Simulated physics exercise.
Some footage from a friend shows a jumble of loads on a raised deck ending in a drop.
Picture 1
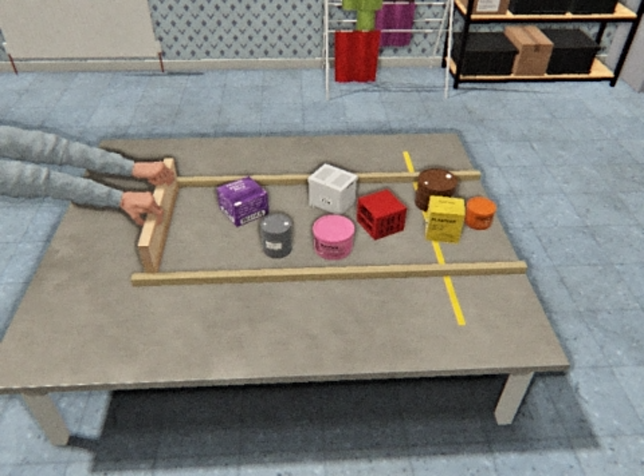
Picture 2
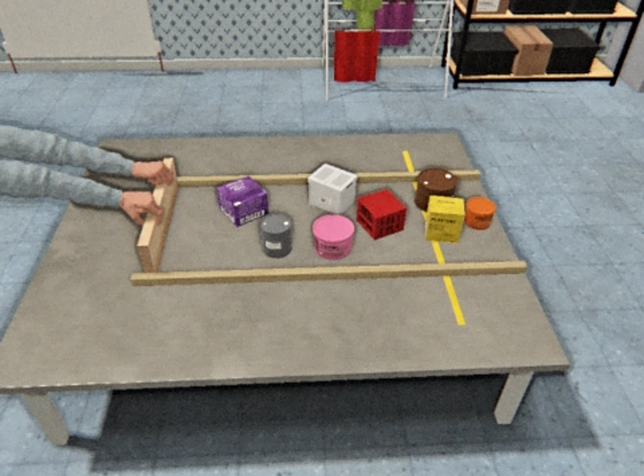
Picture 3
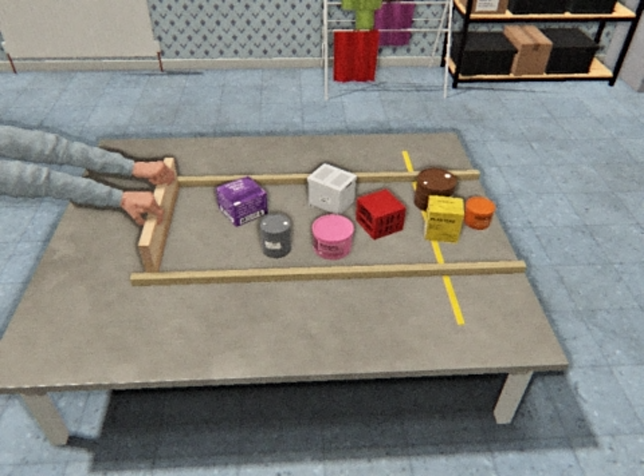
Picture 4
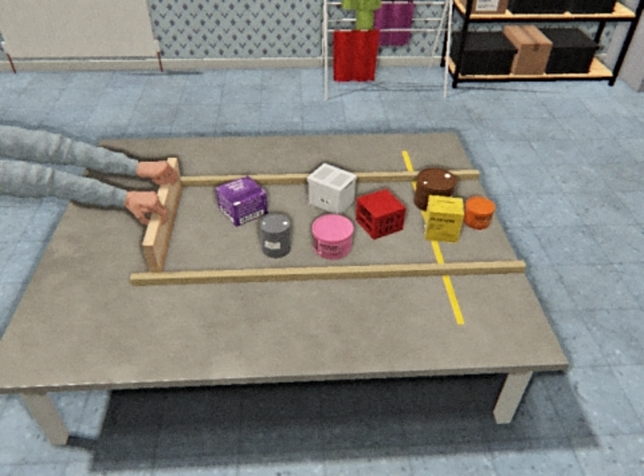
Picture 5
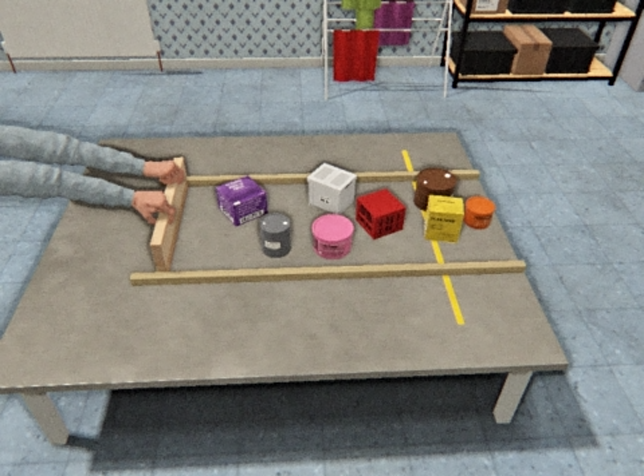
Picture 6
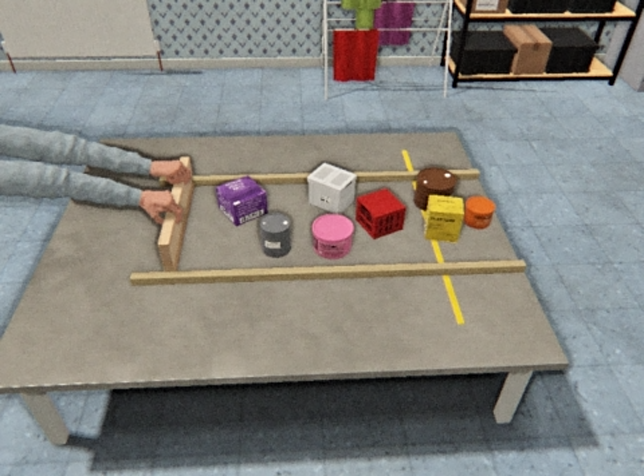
Two hands in pale blue sleeves grip a wooden plank at the left of a grey table, seen from above in a blue-floored room with shelves behind. Between two wooden rails sit a purple box, grey canister, white tote, pink pail and red crate, with a brown canister, yellow box and orange pail near yellow tape at right. The hands slide the plank slightly rightward, while the objects and camera stay still.
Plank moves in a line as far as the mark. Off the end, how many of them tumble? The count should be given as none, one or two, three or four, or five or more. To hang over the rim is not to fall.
Final count: One or two.
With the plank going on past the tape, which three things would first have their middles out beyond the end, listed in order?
Sequence: The orange pail, the yellow box, the brown canister.
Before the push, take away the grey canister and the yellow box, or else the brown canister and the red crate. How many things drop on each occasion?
Try one: 1; try two: 0.
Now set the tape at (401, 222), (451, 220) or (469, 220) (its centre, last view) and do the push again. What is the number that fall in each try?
Result per try: 0; 4; 5.
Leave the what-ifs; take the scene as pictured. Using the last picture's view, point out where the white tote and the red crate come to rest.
The white tote at (437, 177), the red crate at (484, 207).
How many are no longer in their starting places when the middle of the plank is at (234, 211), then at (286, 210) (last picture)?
At the one place 1, at the other 4.
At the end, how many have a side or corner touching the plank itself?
The count is 3.
Early on, none off yet; orange pail at rest near (479, 213); brown canister at rest near (435, 190); yellow box at rest near (443, 219).
Finally, the number that fall off is one or two; lost, yellow box and orange pail.
